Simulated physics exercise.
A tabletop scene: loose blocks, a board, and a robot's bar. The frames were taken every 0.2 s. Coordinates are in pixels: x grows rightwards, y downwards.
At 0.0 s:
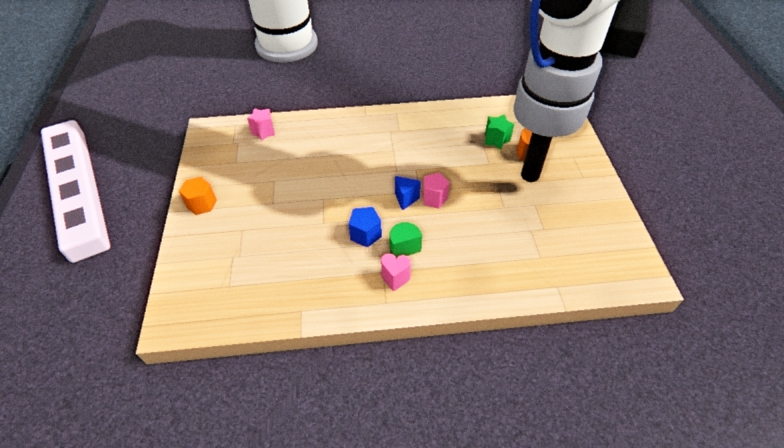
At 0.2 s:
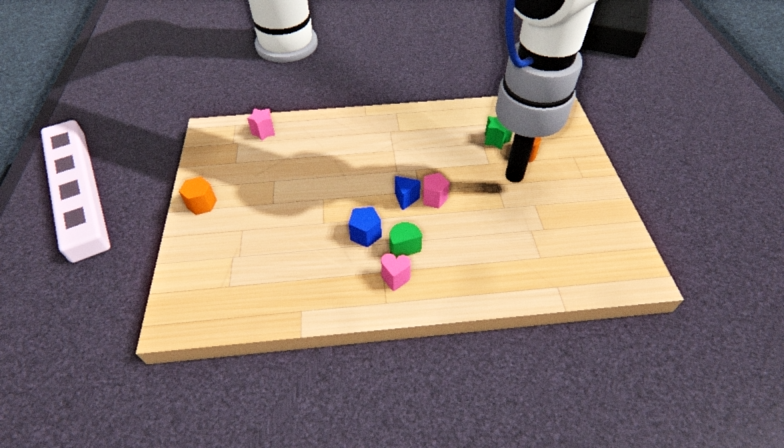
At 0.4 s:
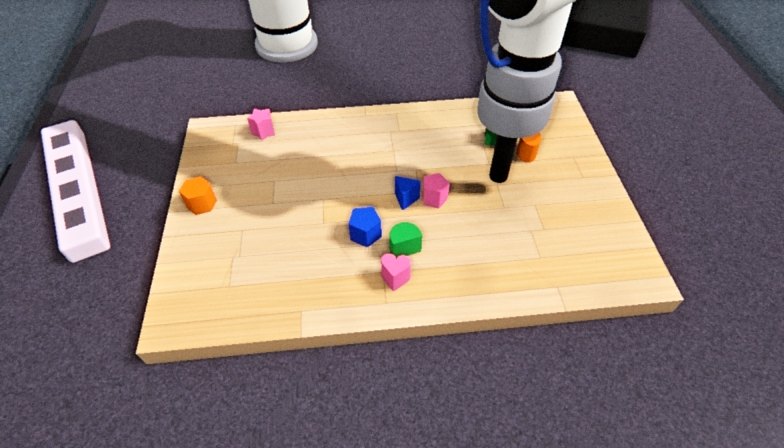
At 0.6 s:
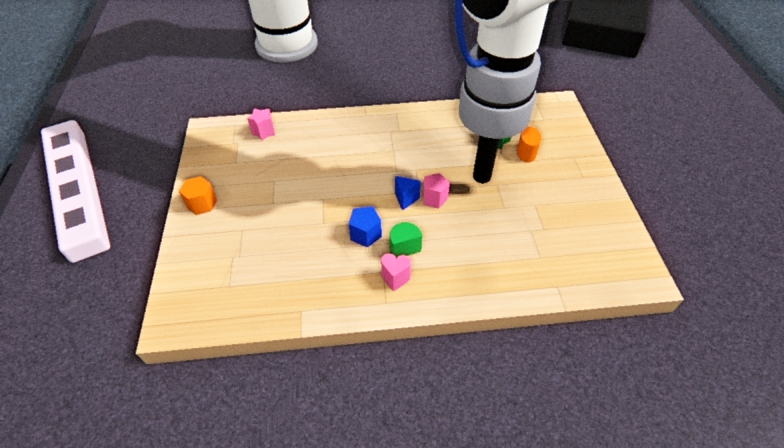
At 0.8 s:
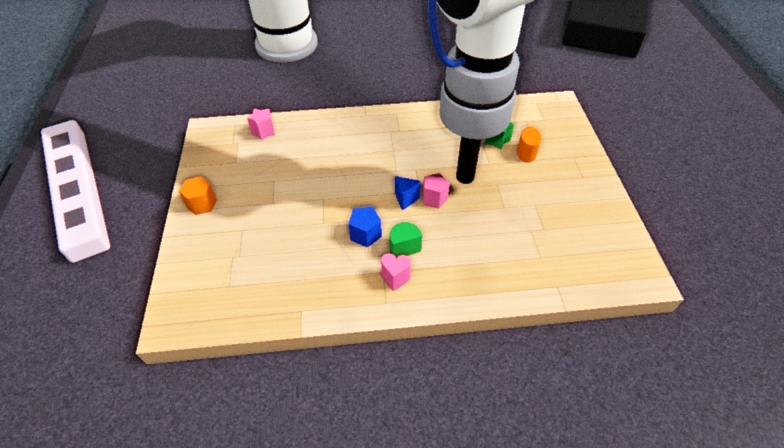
A robot arm with a black bar reaches down over a pale wooden board on a dark tabletop, seen from above at an angle. A blue triangle and pink pentagon sit near the middle, with blue, green and pink blocks below, orange ones left and right, a pink star upper left and a green one upper right. The bar slides steadily left while the blocks and camera stay still.
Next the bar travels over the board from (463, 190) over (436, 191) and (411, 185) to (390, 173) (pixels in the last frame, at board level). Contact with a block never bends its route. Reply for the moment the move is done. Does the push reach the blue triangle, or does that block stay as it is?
At the end of the path, it will have moved.
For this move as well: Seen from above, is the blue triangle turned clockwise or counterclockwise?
Clockwise, from overhead.
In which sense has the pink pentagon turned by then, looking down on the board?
Verdict: Counterclockwise.
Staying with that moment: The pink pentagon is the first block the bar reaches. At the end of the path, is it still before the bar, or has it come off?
Left aside or behind.
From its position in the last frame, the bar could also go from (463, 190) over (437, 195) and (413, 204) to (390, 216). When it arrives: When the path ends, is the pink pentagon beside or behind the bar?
The answer is no.
The first path, step by step. One third of the way, bar (437, 179); blue triangle (398, 185); pink pentagon (425, 185).
Two thirds of the way, bar (410, 173); blue triangle (391, 187), turned 25° clockwise; pink pentagon (418, 186), turned 35° anticlockwise.
At the end, bar (389, 162); blue triangle (391, 187), turned 25° clockwise; pink pentagon (418, 186), turned 35° anticlockwise.
